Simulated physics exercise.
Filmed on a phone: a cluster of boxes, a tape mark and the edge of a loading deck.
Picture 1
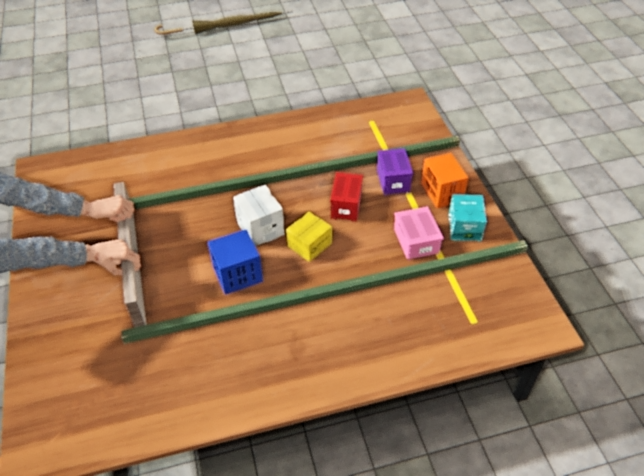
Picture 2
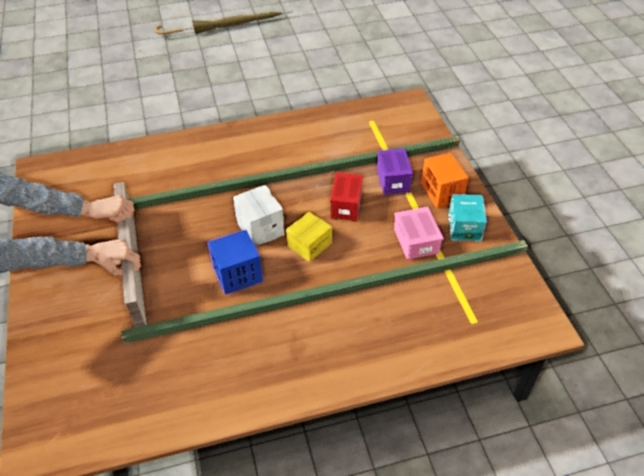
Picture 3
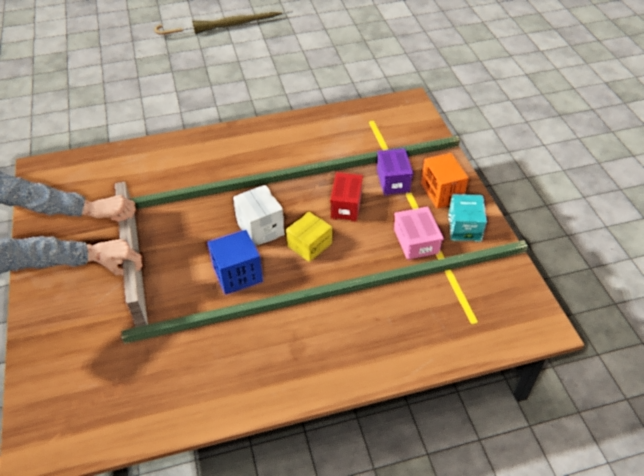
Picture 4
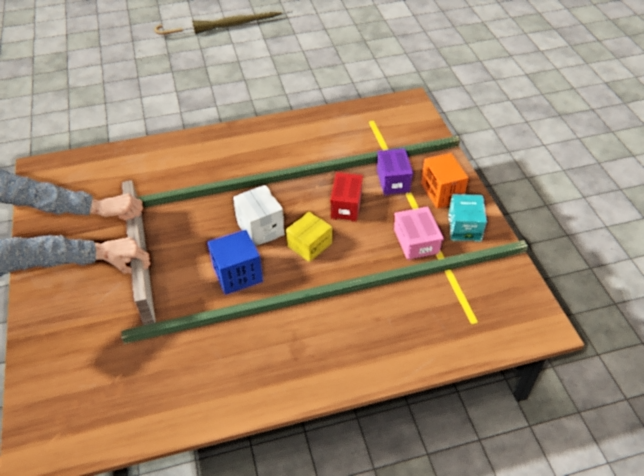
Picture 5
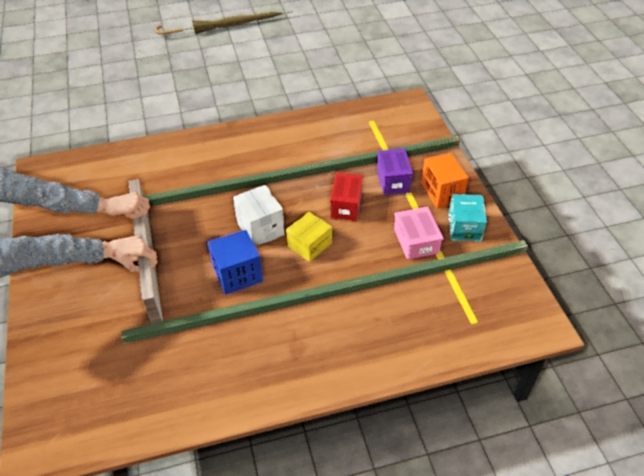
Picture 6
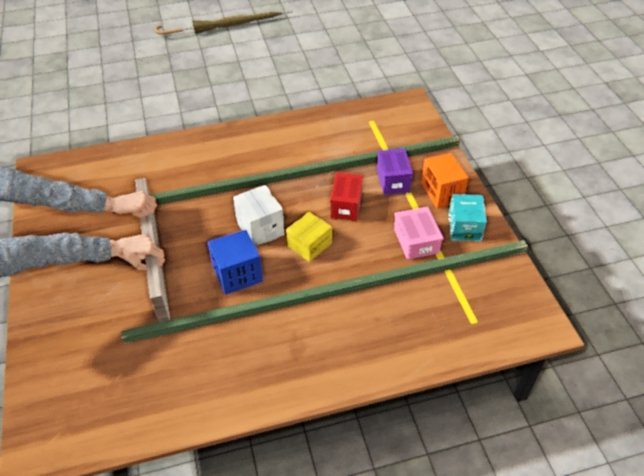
A plank held by two hands slides a short way right between green rails on a wooden table, while the blue, white, yellow, red, purple, pink, orange and turquoise boxes ahead of it stay still around a yellow tape line.
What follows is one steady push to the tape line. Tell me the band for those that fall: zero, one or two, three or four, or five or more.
As it turns out, the number that fall off is one or two.
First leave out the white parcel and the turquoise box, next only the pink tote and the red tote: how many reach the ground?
0 in the first case, 0 in the second.
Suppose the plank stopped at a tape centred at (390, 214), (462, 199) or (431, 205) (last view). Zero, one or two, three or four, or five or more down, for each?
Taking them in turn, none at all; five or over; three to four.
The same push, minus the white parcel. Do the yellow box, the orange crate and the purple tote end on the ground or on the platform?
The yellow box does not fall; the orange crate is kept; the purple tote remains up.
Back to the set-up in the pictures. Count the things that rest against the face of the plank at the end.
The number is 2.
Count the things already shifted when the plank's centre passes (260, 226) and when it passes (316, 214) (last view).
By then 3, and 4.
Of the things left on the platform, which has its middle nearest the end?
It is the orange crate.
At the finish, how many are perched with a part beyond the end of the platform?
The number is 3.
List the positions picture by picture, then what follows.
Turquoise box (467, 218); orange crate (444, 181); purple tote (394, 172); plank (130, 252); tape (416, 208), in the first picture.
Orange crate (444, 181); blue crate (236, 262), in the second picture.
Purple tote (394, 172); yellow box (310, 237), in the third picture.
Turquoise box (467, 218); white parcel (259, 216), in the fourth picture.
Orange crate (444, 181); red tote (347, 197), in the fifth picture.
Turquoise box (467, 218); orange crate (444, 181); purple tote (394, 172); plank (152, 248); tape (416, 208), in the sixth picture.
A little later, none off yet; turquoise box at rest near (467, 218); orange crate at rest near (444, 181); purple tote at rest near (394, 172).
When it is over, the number that fall off is one or two; down, turquoise box.
